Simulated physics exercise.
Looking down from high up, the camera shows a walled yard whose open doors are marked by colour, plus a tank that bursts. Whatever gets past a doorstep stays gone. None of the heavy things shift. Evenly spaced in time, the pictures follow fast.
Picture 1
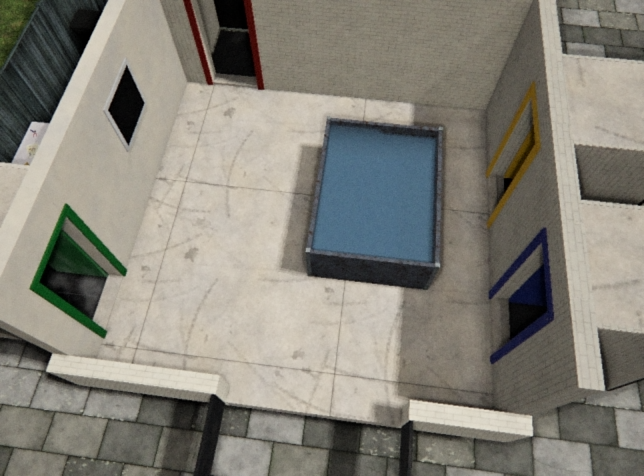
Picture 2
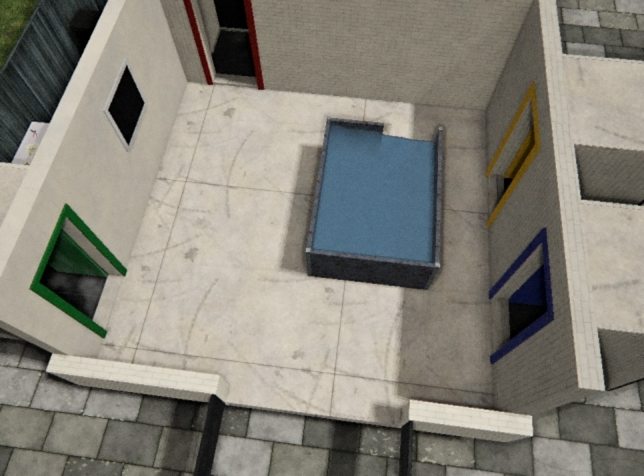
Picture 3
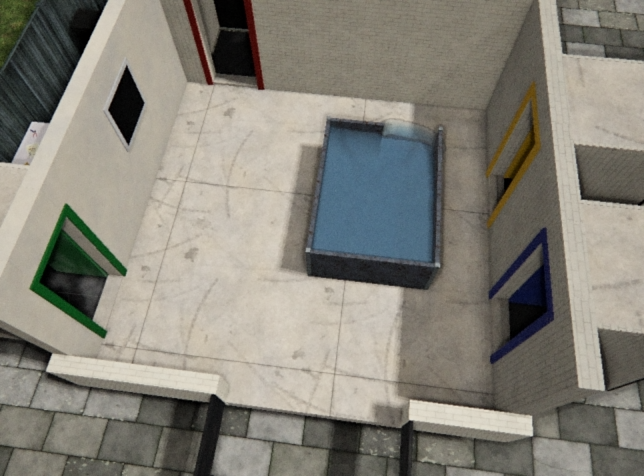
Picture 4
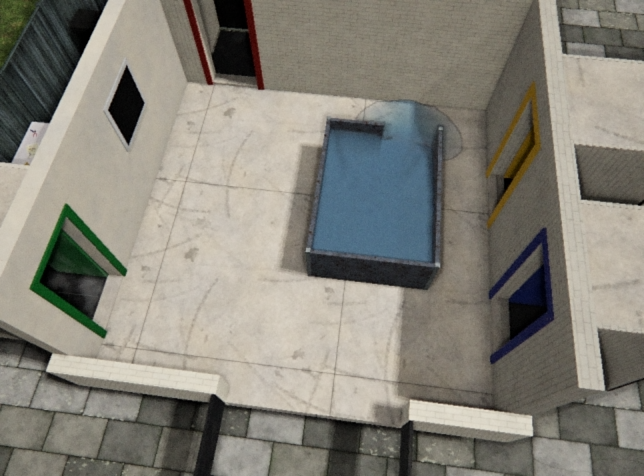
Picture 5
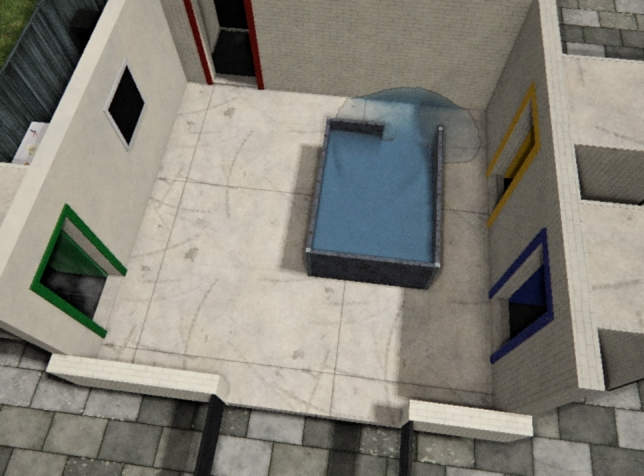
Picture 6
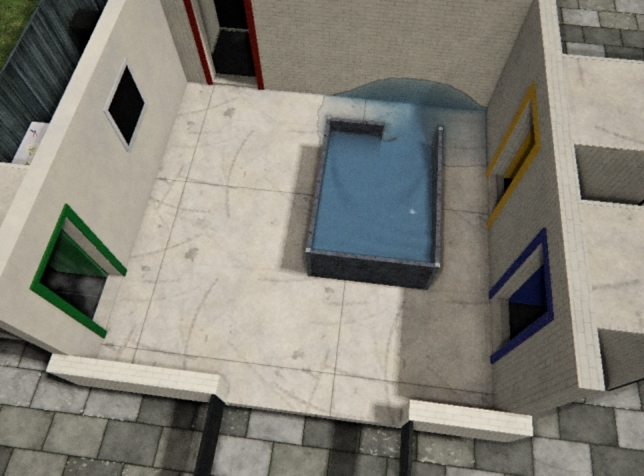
In a roofless, pale-walled room seen from above, a still tank of blue water opened at its far side, and water poured through the gap and spread across the floor to the back wall.
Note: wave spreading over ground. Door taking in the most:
Green door.
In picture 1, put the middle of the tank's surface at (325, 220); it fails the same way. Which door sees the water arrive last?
Answer: The green one.
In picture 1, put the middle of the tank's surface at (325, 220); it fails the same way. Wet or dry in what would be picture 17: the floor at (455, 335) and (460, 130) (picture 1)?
The first point is unwetted and the second is taken by the flood.
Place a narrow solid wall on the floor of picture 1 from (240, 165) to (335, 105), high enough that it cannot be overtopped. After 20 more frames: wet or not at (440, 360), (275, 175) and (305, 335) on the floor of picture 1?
Spot by spot, my read is reached by the flood, then reached by the flood, then still bare.
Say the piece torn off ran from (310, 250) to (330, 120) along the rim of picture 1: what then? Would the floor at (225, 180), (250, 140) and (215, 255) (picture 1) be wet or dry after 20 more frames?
Going through them in turn, I'd call them sodden, sodden and sodden.
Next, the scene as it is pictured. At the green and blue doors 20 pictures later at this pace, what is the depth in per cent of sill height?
Readings, in sequence: 70 percent and 40 percent.
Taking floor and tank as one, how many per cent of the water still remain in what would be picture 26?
100 per cent.
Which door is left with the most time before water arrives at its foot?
It is the green door.
A moment on, water covers 15 % of the floor; red door wet at the sill, nothing in, blue door not reached, green door not reached, yellow door not reached.
Next, water covers 40 % of the floor; red door wet at the sill, nothing in, blue door not reached, green door not reached, yellow door wet at the sill, nothing in.
Then, water covers 60 % of the floor; red door wet at the sill, nothing in, blue door wet at the sill, nothing in, green door wet at the sill, nothing in, yellow door wet at the sill, nothing in.
Later, water covers 90 % of the floor; red door a trickle in, blue door wet at the sill, nothing in, green door a trickle in, yellow door wet at the sill, nothing in.
In the end, water covers 100 % of the floor; red door some in, blue door a trickle in, green door a lot in, yellow door wet at the sill, nothing in; the green door has let in the most.
